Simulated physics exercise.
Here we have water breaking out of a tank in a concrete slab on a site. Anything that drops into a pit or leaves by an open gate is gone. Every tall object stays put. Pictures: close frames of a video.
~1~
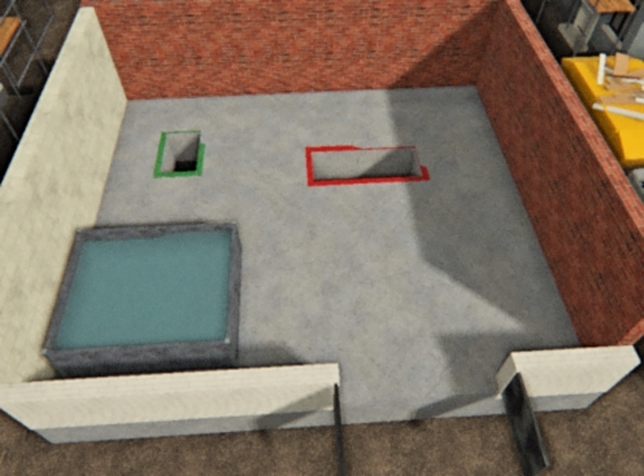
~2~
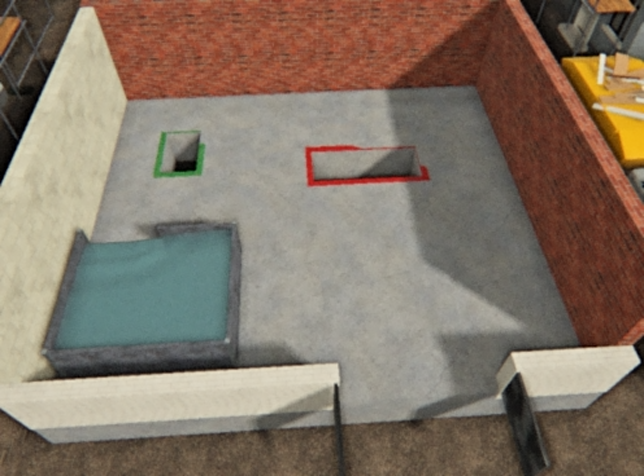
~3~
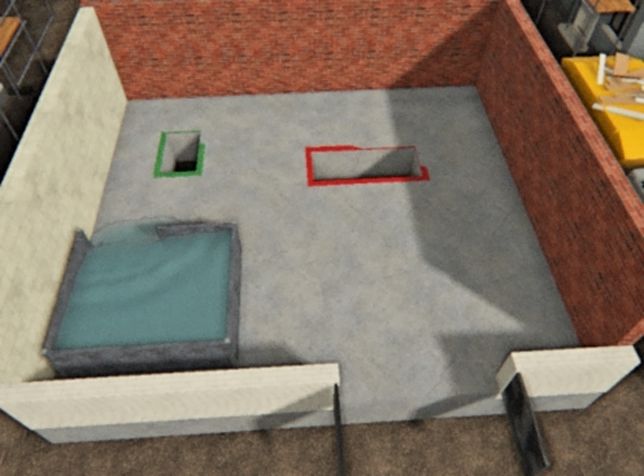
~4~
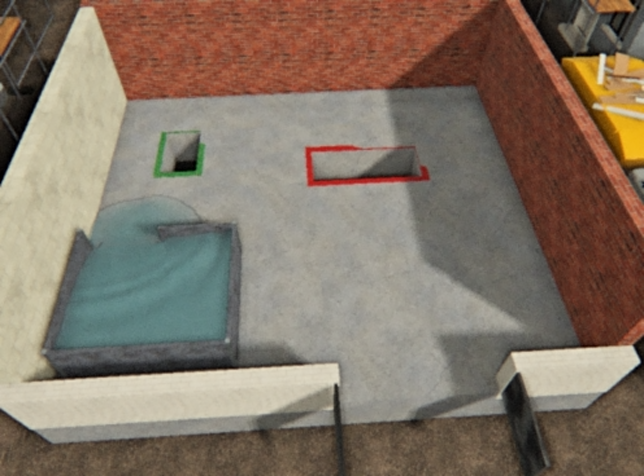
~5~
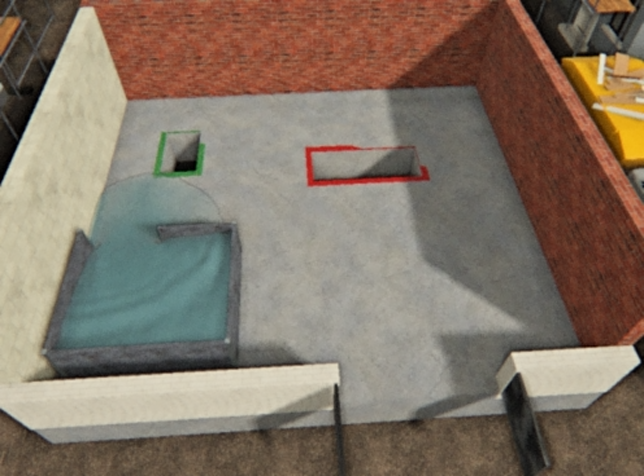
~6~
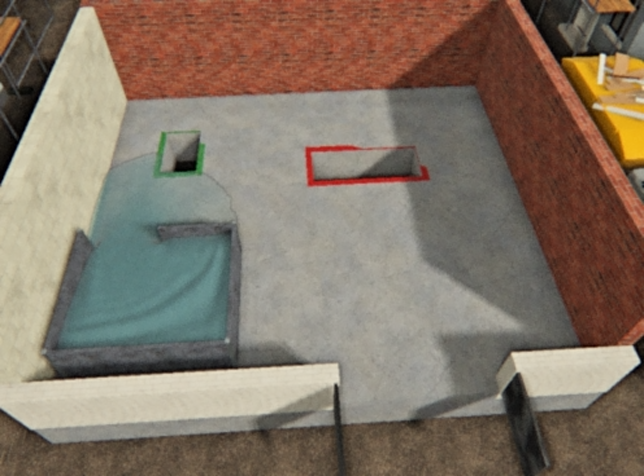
Water sits still in an open tank on a walled concrete slab, then starts pouring through a gap in the tank's far side. A thin, rounded sheet spreads over the slab toward the back wall, widening until its edge reaches the green-outlined opening, while the level in the tank drops.
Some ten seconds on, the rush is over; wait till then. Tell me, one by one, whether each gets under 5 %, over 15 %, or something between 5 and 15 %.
One by one: The gate gets under 5 %; the green pit gets over 15 %; the red pit gets between 5 and 15 %.
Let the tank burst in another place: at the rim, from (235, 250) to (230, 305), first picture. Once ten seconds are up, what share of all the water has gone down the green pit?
The green pit gets 0 per cent.
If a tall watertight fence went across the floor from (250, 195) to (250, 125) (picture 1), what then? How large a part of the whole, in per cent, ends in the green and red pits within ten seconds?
Approximate split, green: 40 in a hundred; red: 6 in a hundred.
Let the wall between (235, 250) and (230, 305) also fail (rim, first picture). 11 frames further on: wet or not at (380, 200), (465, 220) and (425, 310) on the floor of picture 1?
So the first one is drenched, the next drenched, and the last drenched.
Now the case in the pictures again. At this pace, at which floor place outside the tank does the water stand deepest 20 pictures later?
Near (122, 124).
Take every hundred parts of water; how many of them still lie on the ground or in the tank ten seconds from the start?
Close to 52 in a hundred.
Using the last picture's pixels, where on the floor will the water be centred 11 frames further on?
The water centres close to (157, 246).
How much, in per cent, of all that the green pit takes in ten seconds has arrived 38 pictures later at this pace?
Near 70 in a hundred.
A moment on, water covers 20 % of the floor; the gate 0 %, the green pit 3 %, the red pit 0 %.
Next, water covers 25 % of the floor; the gate 0 %, the green pit 8 %, the red pit 0 %.
Then, water covers 35 % of the floor; the gate 0 %, the green pit 16 %, the red pit 0 %.
Later, water covers 50 % of the floor; the gate 0 %, the green pit 26 %, the red pit 5 %.
In the end, water covers 75 % of the floor; the gate 0 %, the green pit 37 %, the red pit 12 %.
